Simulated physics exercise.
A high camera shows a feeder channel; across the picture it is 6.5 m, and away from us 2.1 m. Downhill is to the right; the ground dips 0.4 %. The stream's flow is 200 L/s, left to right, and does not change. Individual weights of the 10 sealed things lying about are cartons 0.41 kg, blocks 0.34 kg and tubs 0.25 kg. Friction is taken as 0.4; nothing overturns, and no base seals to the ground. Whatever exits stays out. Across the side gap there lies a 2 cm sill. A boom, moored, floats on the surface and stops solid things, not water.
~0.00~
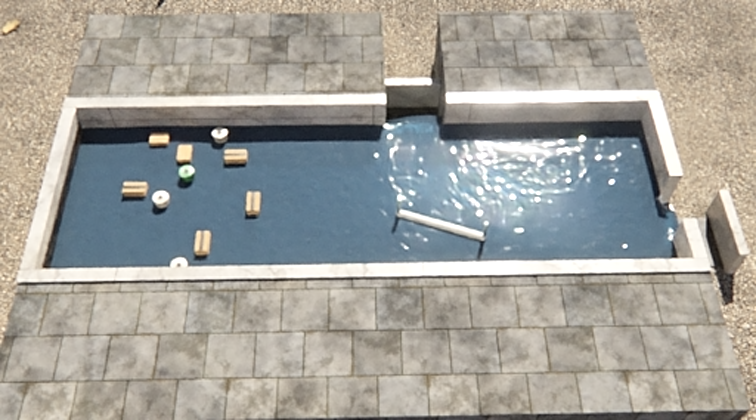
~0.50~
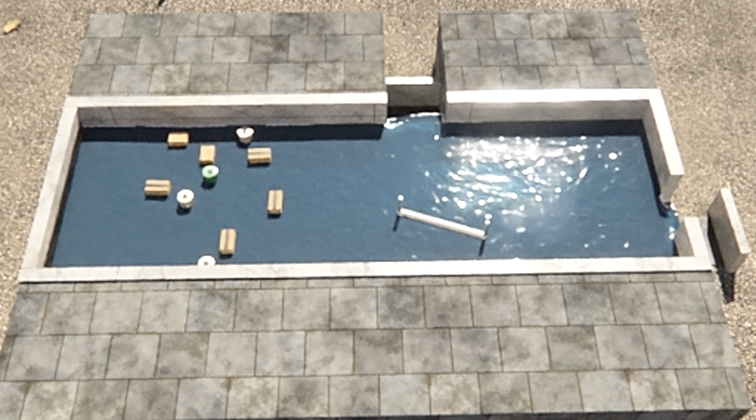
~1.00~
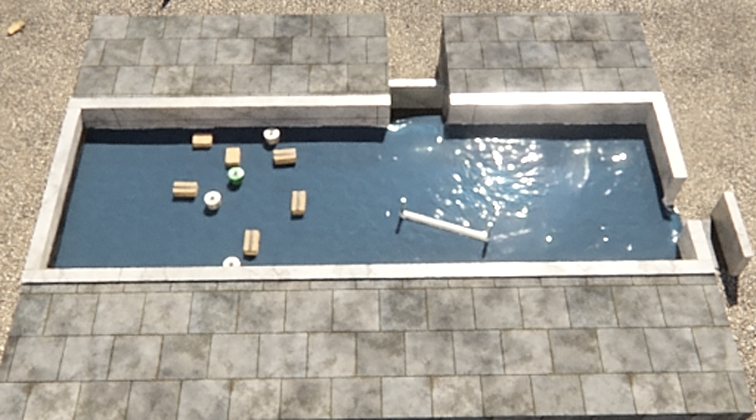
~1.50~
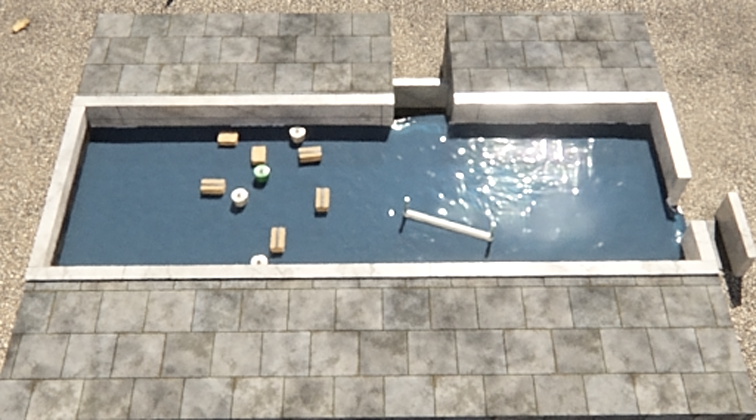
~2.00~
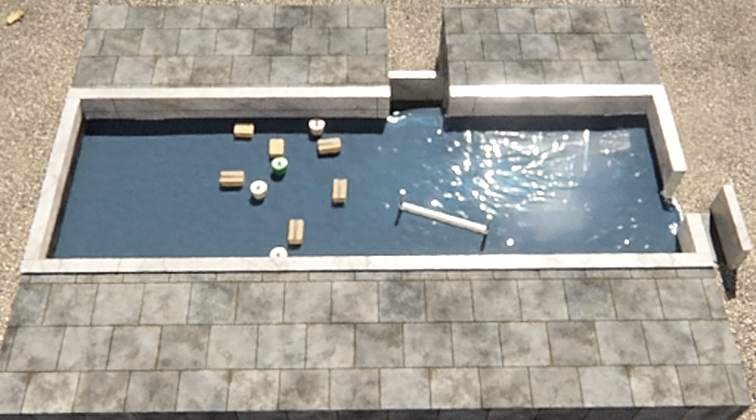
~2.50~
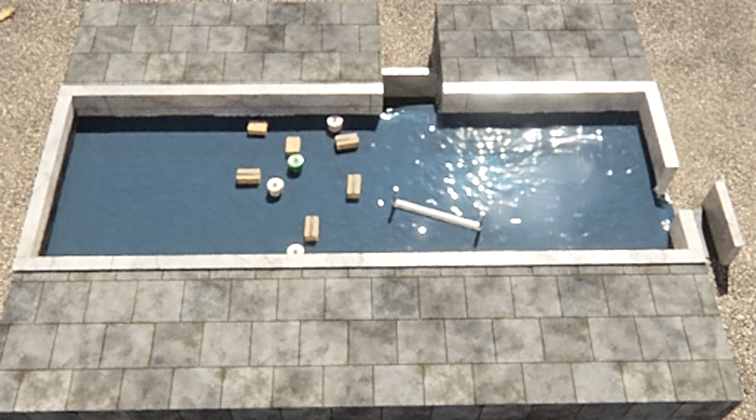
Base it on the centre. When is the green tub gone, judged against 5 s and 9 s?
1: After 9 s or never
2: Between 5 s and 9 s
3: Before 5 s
2, between 5 s and 9 s.
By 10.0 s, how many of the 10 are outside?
By then 5.
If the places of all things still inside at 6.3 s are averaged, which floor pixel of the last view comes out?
It sits at about (432, 193).
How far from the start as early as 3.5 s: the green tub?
Roughly 150 cm by then.
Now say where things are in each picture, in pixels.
The first frame shows the green tub at (186, 171), afloat; about 3060 L in view; 0 of 10 have shifted.
The second frame shows the green tub at (210, 172) floats, 25 cm from its start; about 3080 L in view; 10 of 10 have shifted.
The third frame shows the green tub at (236, 173), afloat, 50 cm from its start; about 3090 L in view; 10 of 10 have shifted.
The fourth frame shows the green tub at (261, 171) floats, 74 cm from its start; 22 cm deep round most things; 10 of 10 have shifted.
The fifth frame shows the green tub at (279, 163) floats, 99 cm from its start; 22 cm deep round most things; 10 of 10 have shifted.
The sixth frame shows the green tub at (296, 161) floats, 124 cm from its start; about 3110 L in view; 10 of 10 have shifted.
After 3.5 s the green tub is near (340, 159), 1.7 m from its start, afloat; 0 of 10 are out; 10 afloat.
After 6.3 s the green tub is near (429, 122), 2.8 m from its start, afloat; 4 of 10 are out; 6 afloat.
After 10.0 s the green tub has gone out (at 7.0 s); 5 of 10 are out; 5 afloat.
After 14.0 s the green tub has gone out (at 7.0 s); 5 of 10 are out; 5 afloat.
